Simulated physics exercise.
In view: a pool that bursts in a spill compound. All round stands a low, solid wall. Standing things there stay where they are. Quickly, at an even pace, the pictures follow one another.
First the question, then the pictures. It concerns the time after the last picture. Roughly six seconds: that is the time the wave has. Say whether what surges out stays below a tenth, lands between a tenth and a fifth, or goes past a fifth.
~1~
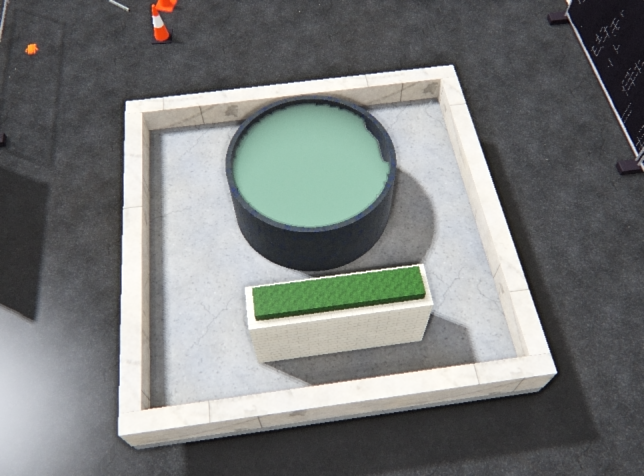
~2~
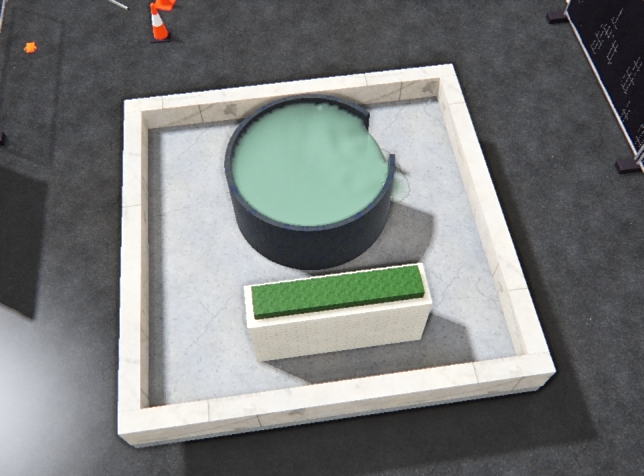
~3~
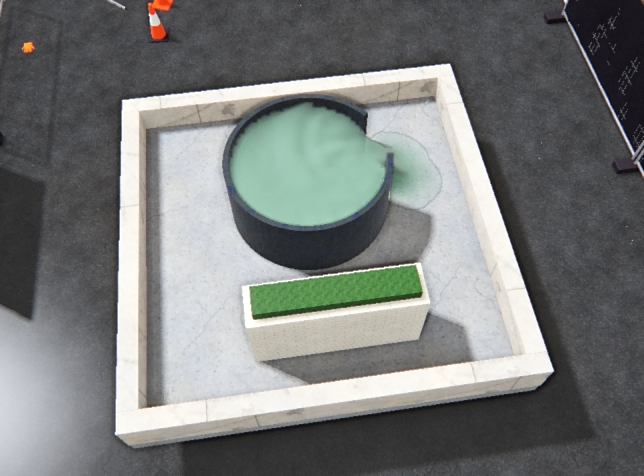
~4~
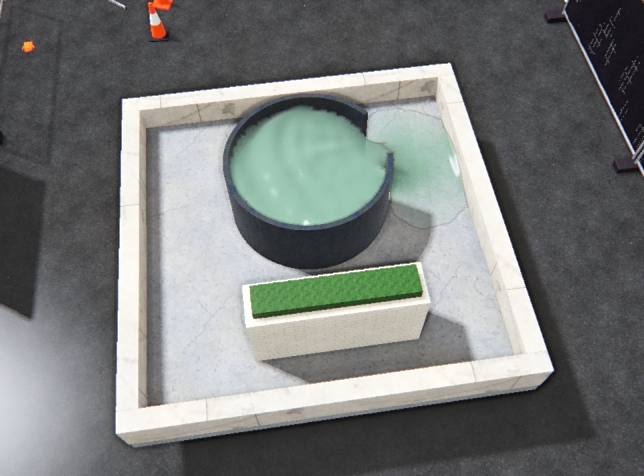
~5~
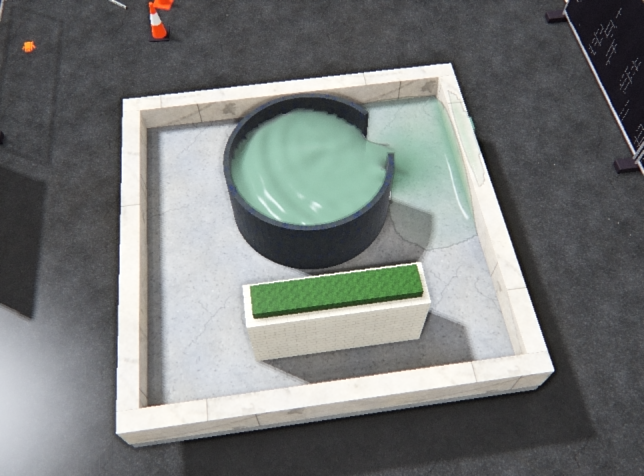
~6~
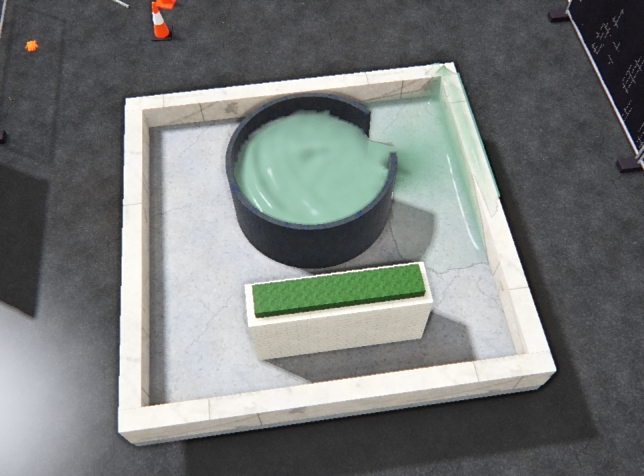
It stays below a tenth.
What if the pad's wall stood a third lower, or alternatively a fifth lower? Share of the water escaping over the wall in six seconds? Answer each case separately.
I'd expect around 20 per cent for the first wall and around 12 per cent for the second.
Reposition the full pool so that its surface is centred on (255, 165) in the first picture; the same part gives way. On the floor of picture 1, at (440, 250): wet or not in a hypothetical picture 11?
Submerged.
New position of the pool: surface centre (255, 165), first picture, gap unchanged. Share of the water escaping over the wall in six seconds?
About 2 per cent.
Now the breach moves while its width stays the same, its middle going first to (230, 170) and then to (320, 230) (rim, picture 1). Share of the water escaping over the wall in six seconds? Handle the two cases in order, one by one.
4% and 0%, roughly.
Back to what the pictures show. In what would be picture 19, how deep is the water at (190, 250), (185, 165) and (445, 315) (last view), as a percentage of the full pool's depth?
About 0, 4 and 6 per cent.
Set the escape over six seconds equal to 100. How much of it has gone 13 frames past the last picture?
Somewhere around 95 per cent, I'd say.
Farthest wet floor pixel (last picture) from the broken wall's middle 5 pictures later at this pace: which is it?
Look around (515, 364).
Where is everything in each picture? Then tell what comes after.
In the first frame, the round pool at (311, 163) is whole and still.
In the second frame, the front is at a hidden place, out from the gap at (379, 162).
In the third frame, the front is at (436, 185), out from the gap at (376, 165).
In the fourth frame, water pours out at (377, 165) and has run to (444, 126).
In the fifth frame, water pours out at (377, 165) and has run to (435, 96).
In the sixth frame, the front is at (439, 68), out from the gap at (379, 164).
A moment on, water covers 25 % of the floor; the low wall has let 1 % over.
Next, water covers 30 % of the floor; the low wall has let 3 % over.
Then, water covers 55 % of the floor; the low wall has let 7 % over.
Later, water covers 80 % of the floor; the low wall has let 8 % over.
In the end, water covers 85 % of the floor; the low wall has let 8 % over.
